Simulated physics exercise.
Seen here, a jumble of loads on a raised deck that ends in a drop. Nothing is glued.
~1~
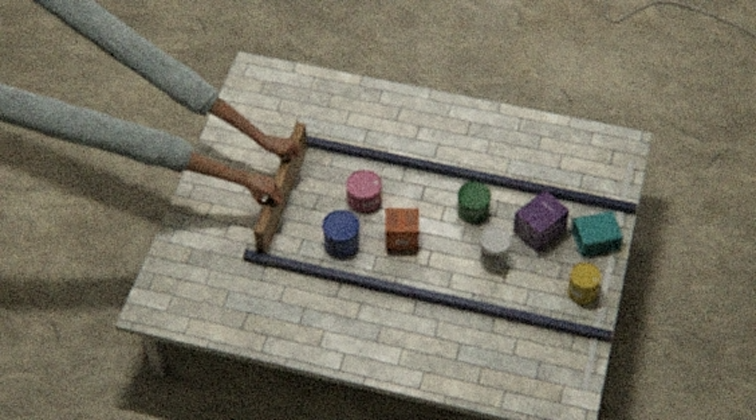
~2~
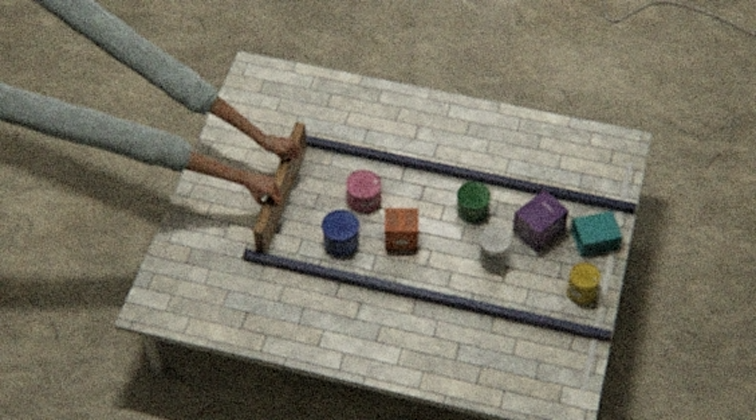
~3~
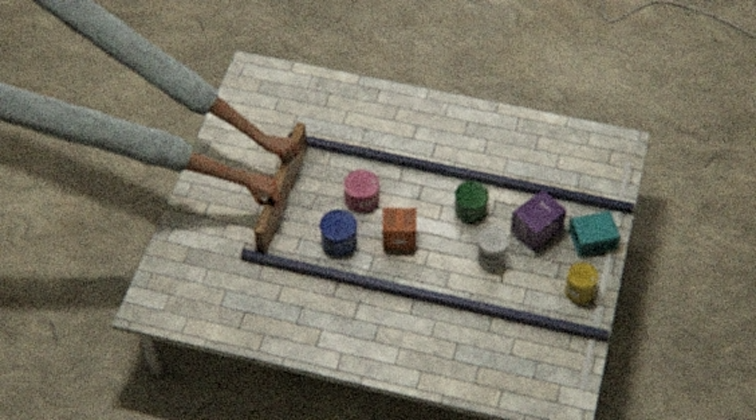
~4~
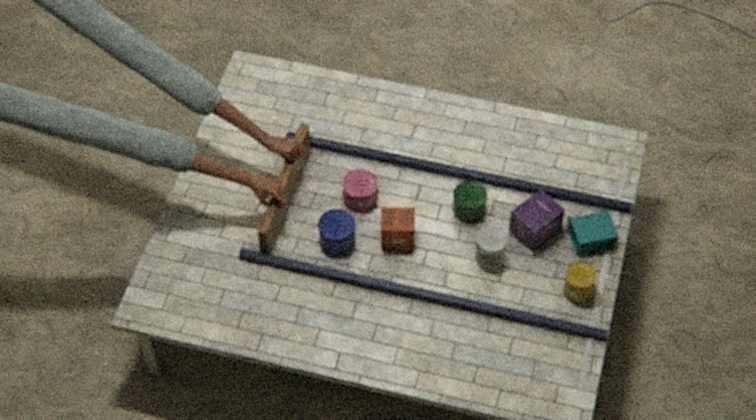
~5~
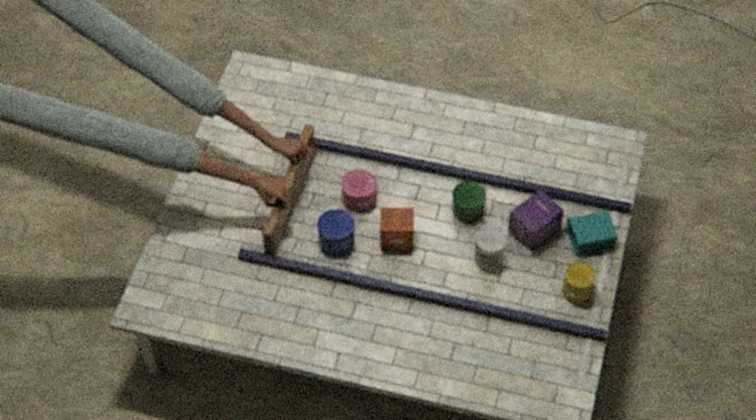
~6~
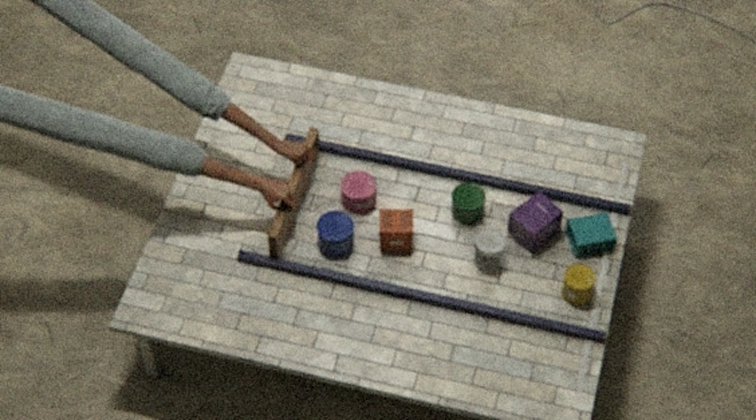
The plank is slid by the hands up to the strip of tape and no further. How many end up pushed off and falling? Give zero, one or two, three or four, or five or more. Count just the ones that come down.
Five or more fall.
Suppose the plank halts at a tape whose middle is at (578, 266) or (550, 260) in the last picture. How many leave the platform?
Ground tally per try: 4 / 2.
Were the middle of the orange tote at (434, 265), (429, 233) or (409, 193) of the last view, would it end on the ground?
At the three spots, the orange tote tips over, tips over and tips over.
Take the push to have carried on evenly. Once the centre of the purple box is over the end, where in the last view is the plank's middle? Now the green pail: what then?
Its middle is around (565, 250) and around (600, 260).
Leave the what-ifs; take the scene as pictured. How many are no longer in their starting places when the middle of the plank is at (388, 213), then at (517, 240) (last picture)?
3 and 8.
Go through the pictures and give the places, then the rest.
Turquoise crate (597, 234); yellow canister (584, 284); purple box (541, 221); plank (282, 188); tape (609, 270), in the first frame.
Yellow canister (583, 284); blue pail (341, 233), in the second frame.
Purple box (538, 221); orange tote (399, 230), in the third frame.
Turquoise crate (593, 233); green pail (470, 202), in the fourth frame.
Yellow canister (579, 283); pink canister (359, 191), in the fifth frame.
Turquoise crate (591, 235); yellow canister (578, 285); purple box (535, 222); plank (295, 192); tape (603, 271), in the sixth frame.
Soon after, none off yet; turquoise crate at rest near (591, 235); yellow canister at rest near (578, 285); purple box at rest near (535, 222).
After that, none off yet; turquoise crate displaced a little near (604, 235); yellow canister at rest near (578, 285); purple box displaced a little near (560, 226).
In the end, the number that fall off is five or more; gone, blue pail, pink canister, orange tote, green pail, white pail, purple box, yellow canister and turquoise crate.
